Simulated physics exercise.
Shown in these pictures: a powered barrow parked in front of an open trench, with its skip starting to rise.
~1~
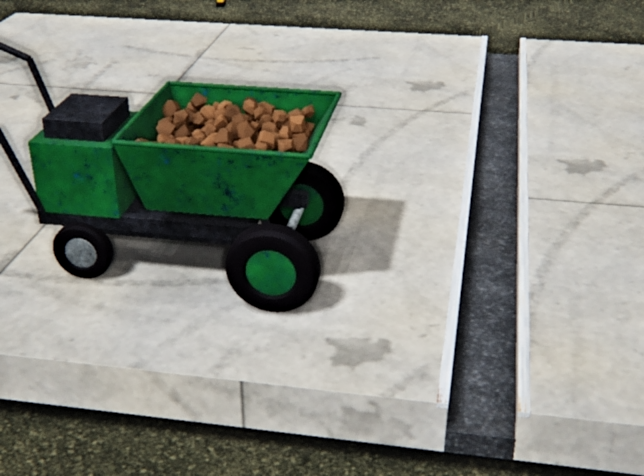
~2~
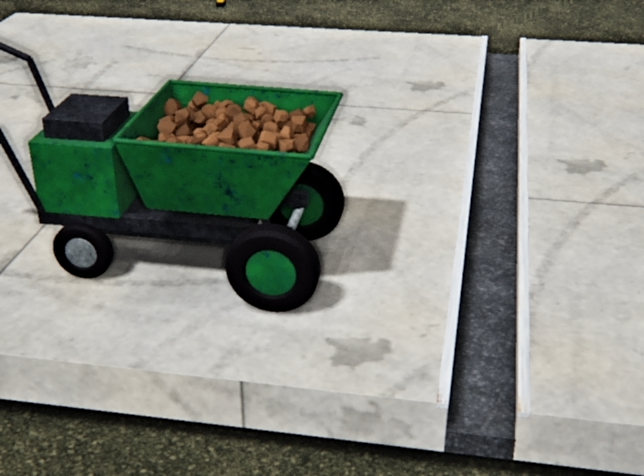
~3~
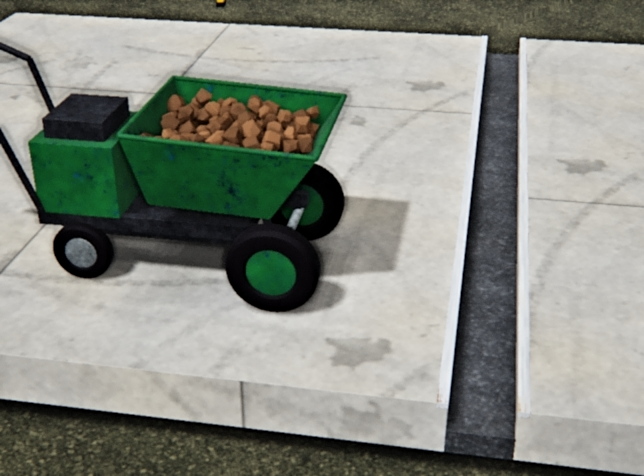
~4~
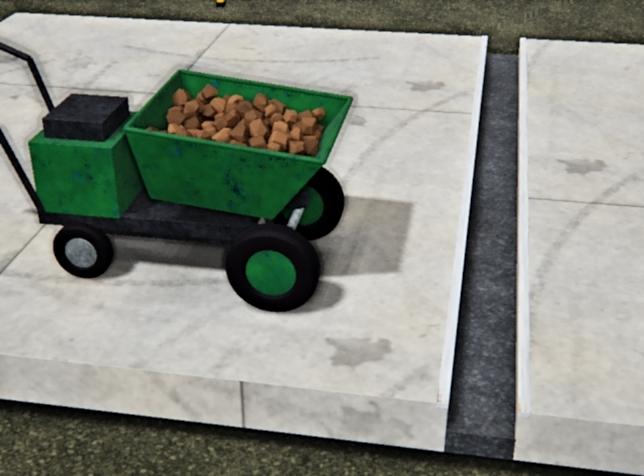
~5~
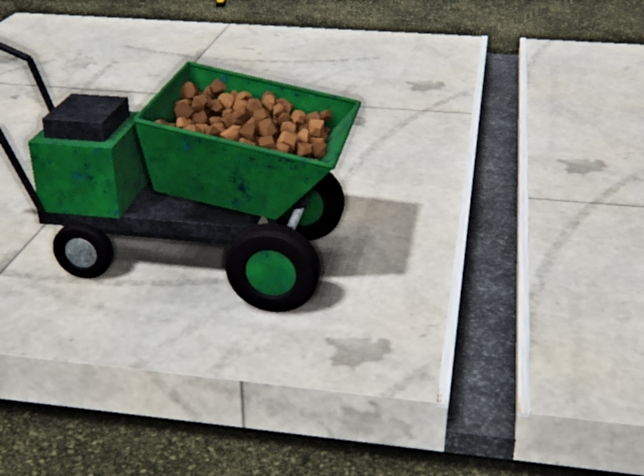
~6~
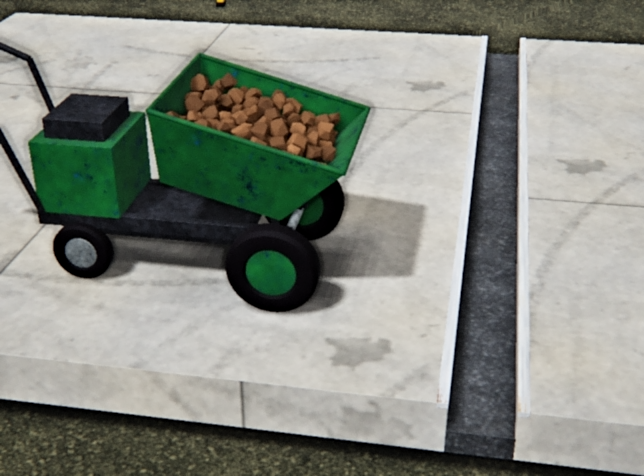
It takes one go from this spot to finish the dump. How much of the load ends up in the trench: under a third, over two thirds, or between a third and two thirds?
Share: A third through two thirds.
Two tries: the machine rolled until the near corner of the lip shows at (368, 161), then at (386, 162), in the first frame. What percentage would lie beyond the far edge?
Trial 1 around 20 %, trial 2 around 30 %.
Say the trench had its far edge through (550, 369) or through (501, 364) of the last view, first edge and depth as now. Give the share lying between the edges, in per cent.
I'd put it near 50 in a hundred, then near 40 in a hundred.
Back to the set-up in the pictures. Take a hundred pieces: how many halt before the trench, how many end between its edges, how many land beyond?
I get 25 % short, 45 % between and 0 % beyond.
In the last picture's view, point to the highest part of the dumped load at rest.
Summit once settled: About (449, 261).
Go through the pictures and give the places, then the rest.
The first picture shows lip of the skip (310, 157), level; top of the load (242, 122), clay clods; first edge of the trench (447, 359); far edge (524, 367), the trench under half as wide as the skip, and about half as deep as wide.
The second picture shows lip of the skip (311, 157), level; top of the load (244, 122).
The third picture shows lip of the skip (316, 159), tipped barely; top of the load (239, 112).
The fourth picture shows lip of the skip (323, 162), tipped a little; top of the load (229, 121).
The fifth picture shows lip of the skip (333, 167), tipped a little; top of the load (219, 129).
The sixth picture shows lip of the skip (343, 174), tipped clearly; top of the load (229, 125); first edge of the trench (447, 359); far edge (524, 367).
Just after the last frame, skip tipped steeply; every one in the skip.
A moment on, skip tipped right over; almost all in the skip; about a tenth short of the trench; just a few in or heaped over the trench; just a few falling.
Further on, skip tipped right over; roughly a third in the skip; roughly a quarter short of the trench; roughly a third in or heaped over the trench; just a few beyond it.
When it is over, skip tipped right over; roughly a third in the skip; roughly a quarter short of the trench; roughly half in or heaped over the trench; just a few beyond it.
